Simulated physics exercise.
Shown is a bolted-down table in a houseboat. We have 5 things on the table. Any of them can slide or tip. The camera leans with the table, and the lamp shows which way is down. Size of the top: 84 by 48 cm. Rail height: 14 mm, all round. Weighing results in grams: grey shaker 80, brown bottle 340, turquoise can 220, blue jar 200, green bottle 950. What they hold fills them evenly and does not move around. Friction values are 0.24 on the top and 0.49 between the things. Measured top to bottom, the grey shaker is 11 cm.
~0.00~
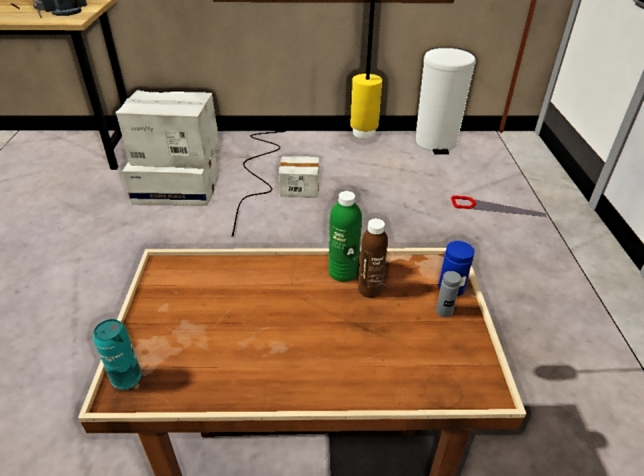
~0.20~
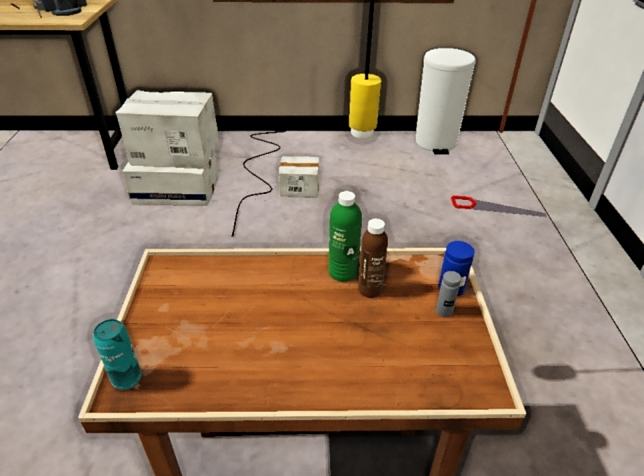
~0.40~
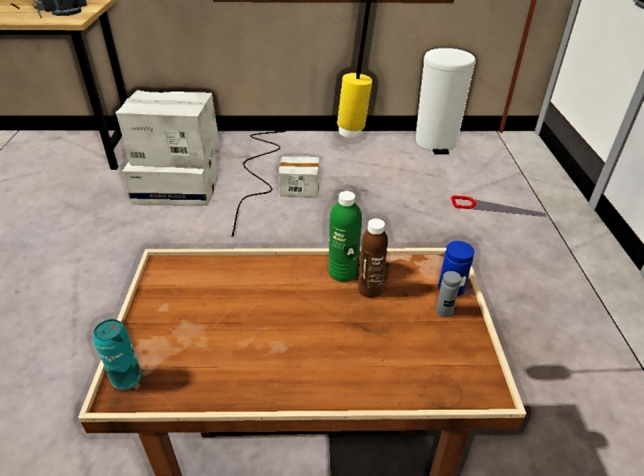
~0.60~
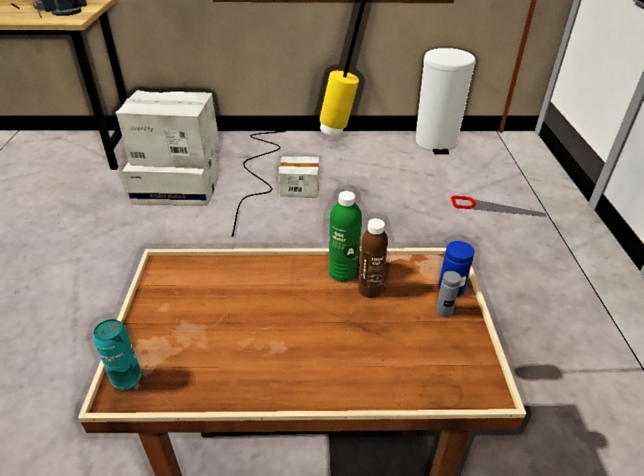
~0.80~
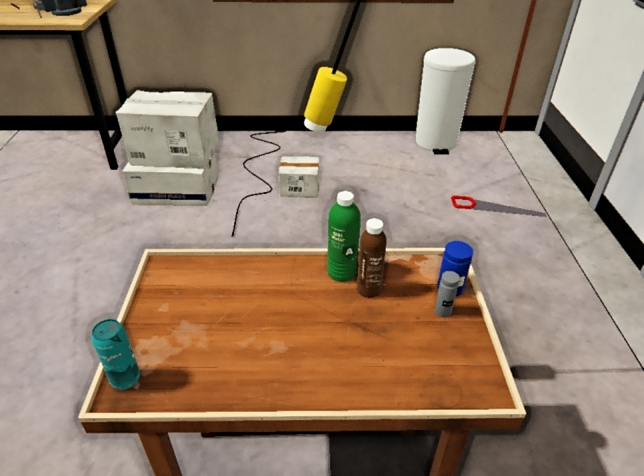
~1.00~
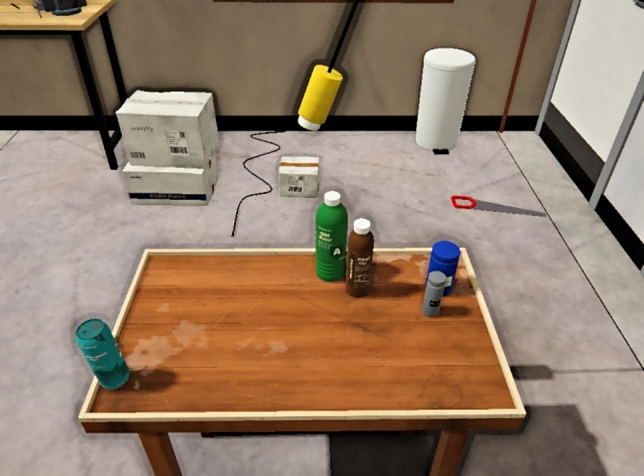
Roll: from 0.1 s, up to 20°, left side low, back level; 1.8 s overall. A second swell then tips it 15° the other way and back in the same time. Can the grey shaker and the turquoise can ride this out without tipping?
The grey shaker stays up; the turquoise can tips over.
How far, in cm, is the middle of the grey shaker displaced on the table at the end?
30 cm.
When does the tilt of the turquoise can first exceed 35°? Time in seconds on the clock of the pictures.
Near 1.3 s.
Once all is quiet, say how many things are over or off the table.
Total: 1.
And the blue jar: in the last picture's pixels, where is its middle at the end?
I'd put it at around (331, 269).
By 1.30 s, boat heeled 15°, left side down; turquoise can now off the table; grey shaker 16 cm from its spot near (381, 295); blue jar 16 cm from its spot.
By 1.50 s, boat heeled 8°, left side down; grey shaker 26 cm from its spot near (338, 295); green bottle 25 cm from its spot; brown bottle 25 cm from its spot.
By 1.70 s, boat heeled 2°, left side down; grey shaker 32 cm from its spot near (310, 295); brown bottle 31 cm from its spot; green bottle 32 cm from its spot.
When it is over (4.2 s), off the table and tipped over, turquoise can; not toppled but over 5 cm from the start, grey shaker, brown bottle, blue jar and green bottle. In the last view, grey shaker near (317, 295).
